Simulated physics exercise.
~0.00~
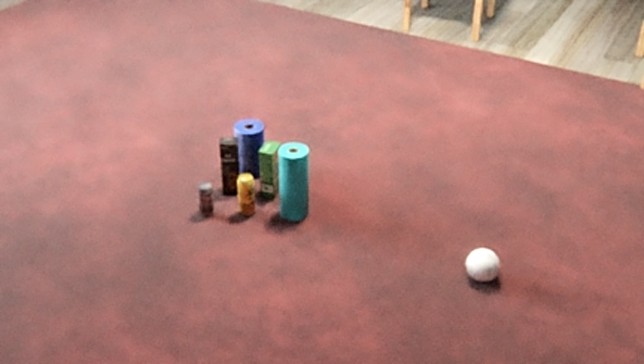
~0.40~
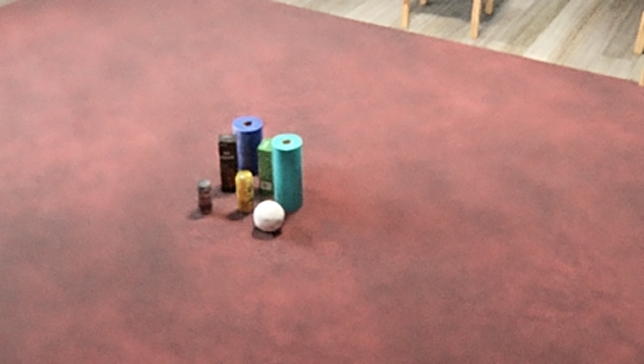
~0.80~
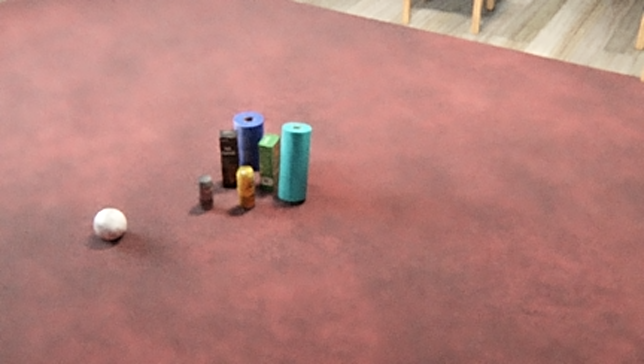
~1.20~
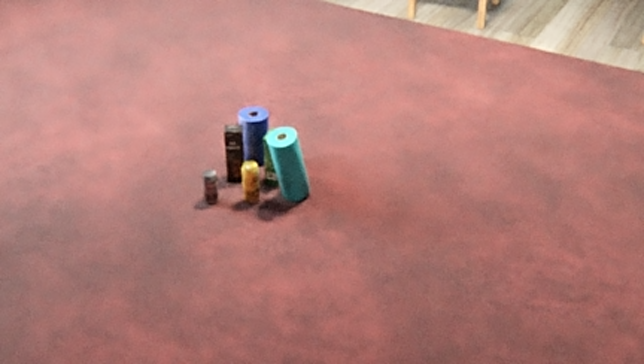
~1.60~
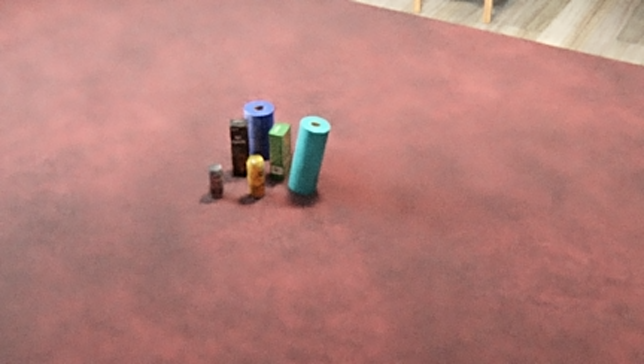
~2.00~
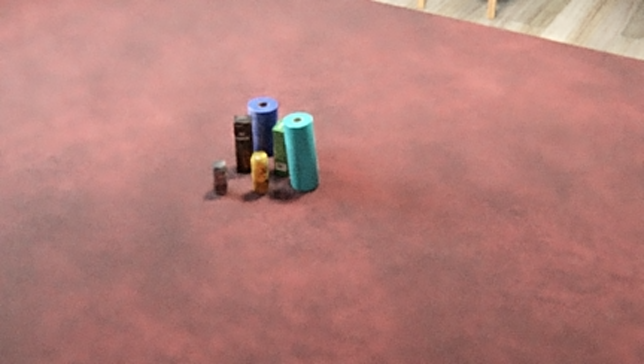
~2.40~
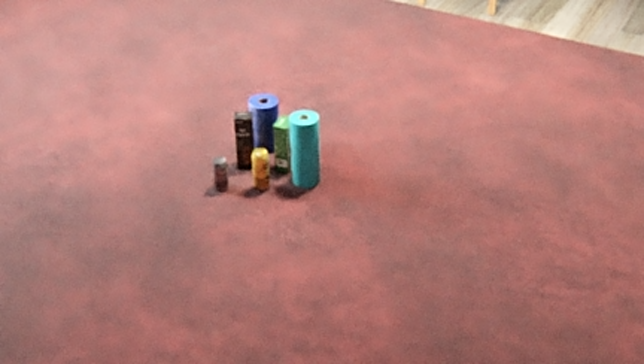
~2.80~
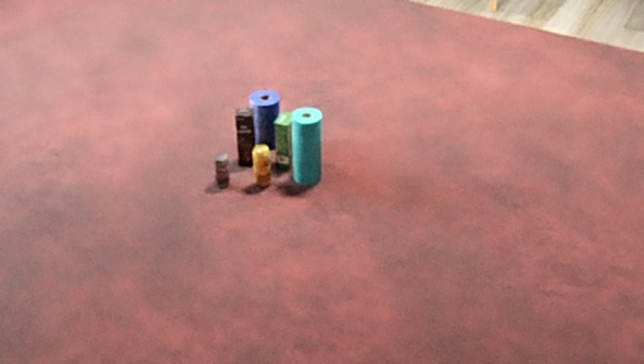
The clip shows a white ball rolling left across a reddish floor past a group of six upright items, including blue and turquoise rolls, then leaving view. The turquoise roll wobbles from side to side before settling upright, and all six items remain standing.
